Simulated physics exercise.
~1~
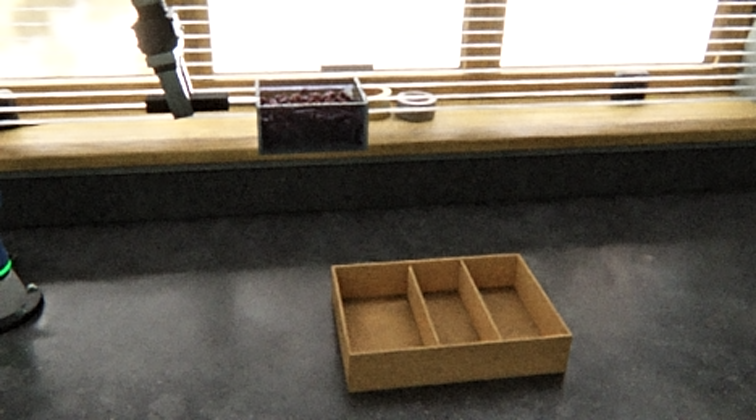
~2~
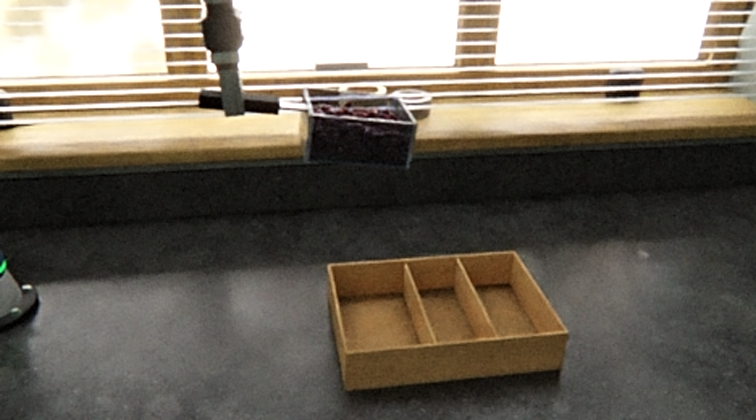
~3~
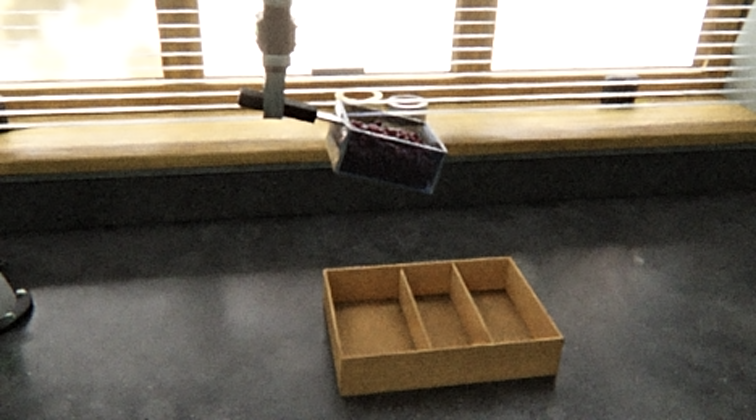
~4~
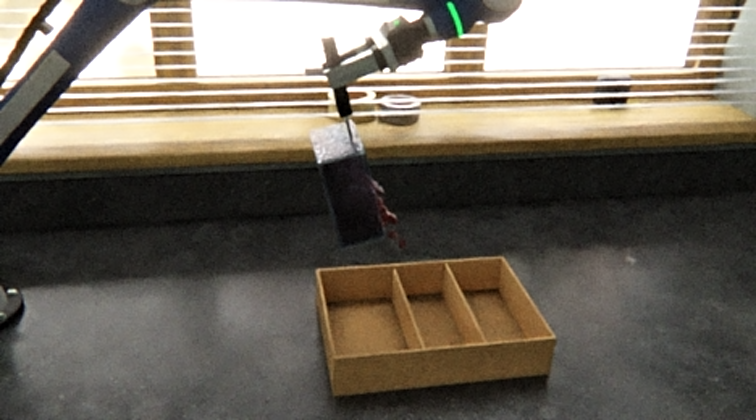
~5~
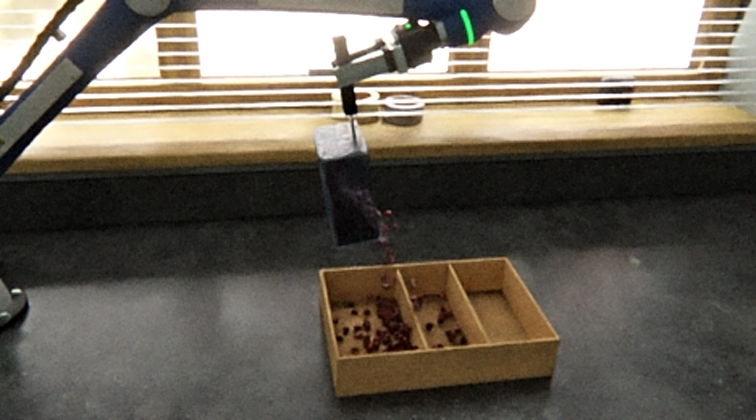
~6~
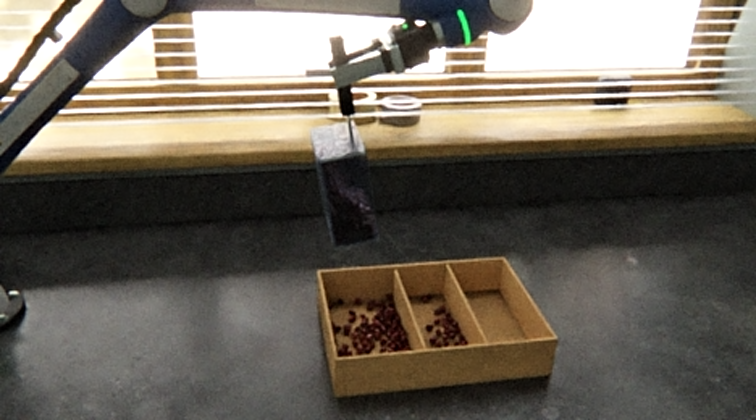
A robotic arm holds a small open box filled with dark red beans in front of a bright window with blinds. It carries the box to the right, toward a cardboard tray with three compartments on the dark countertop. The box begins to tip, then turns steeply until its open side faces right and beans start to slide out. They fall in a loose stream, scattering into the left and middle compartments. The stream stops while the box stays steeply tilted, leaving more beans in the left compartment than in the middle and the right one empty.
